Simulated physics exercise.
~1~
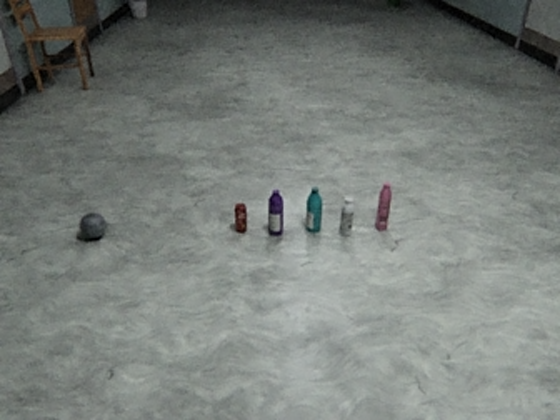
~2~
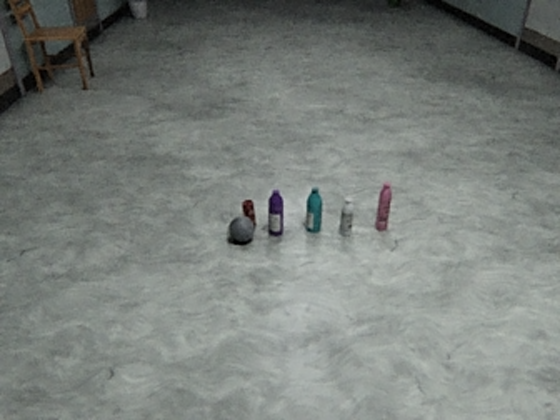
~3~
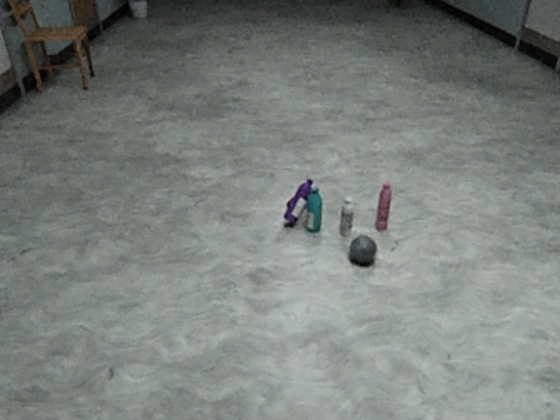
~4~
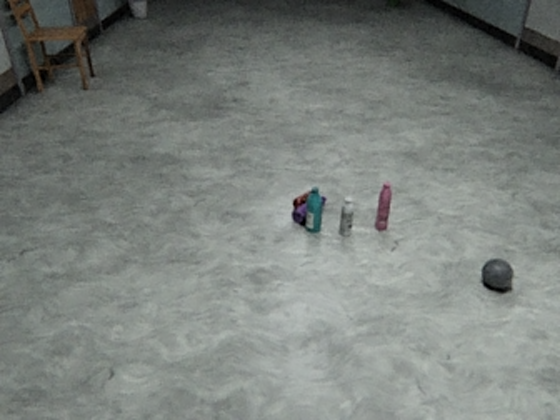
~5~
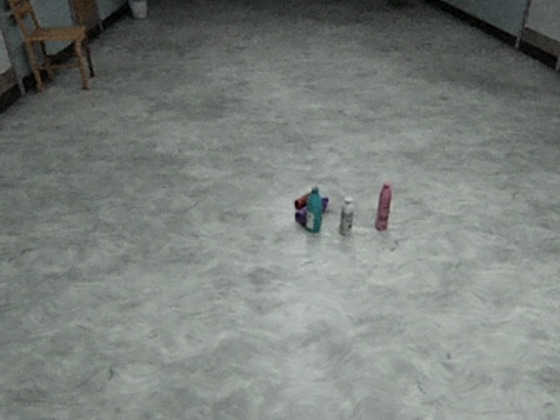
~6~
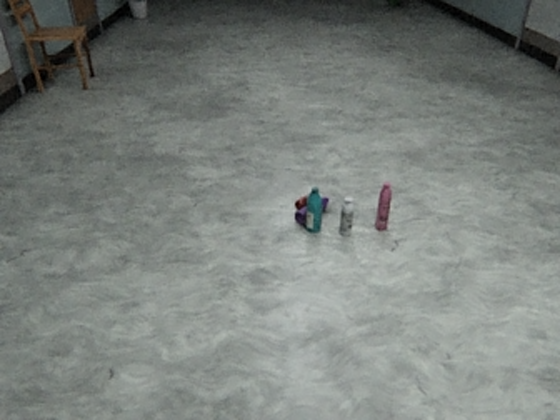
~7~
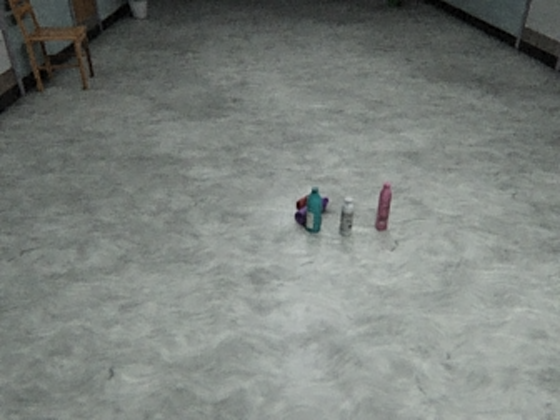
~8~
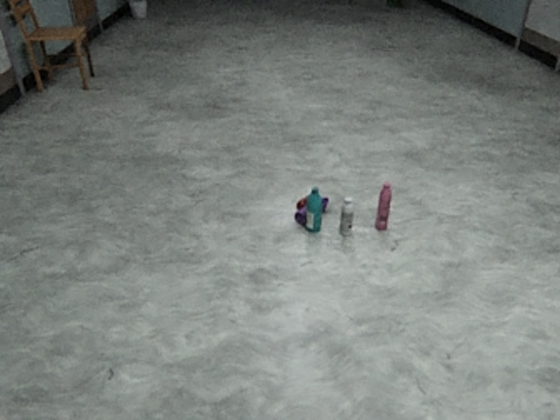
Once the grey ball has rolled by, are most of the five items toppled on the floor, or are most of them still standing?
Most of them are still standing. Only two, the red can and the purple bottle, end up toppled, while the turquoise, white and pink bottles stay upright.
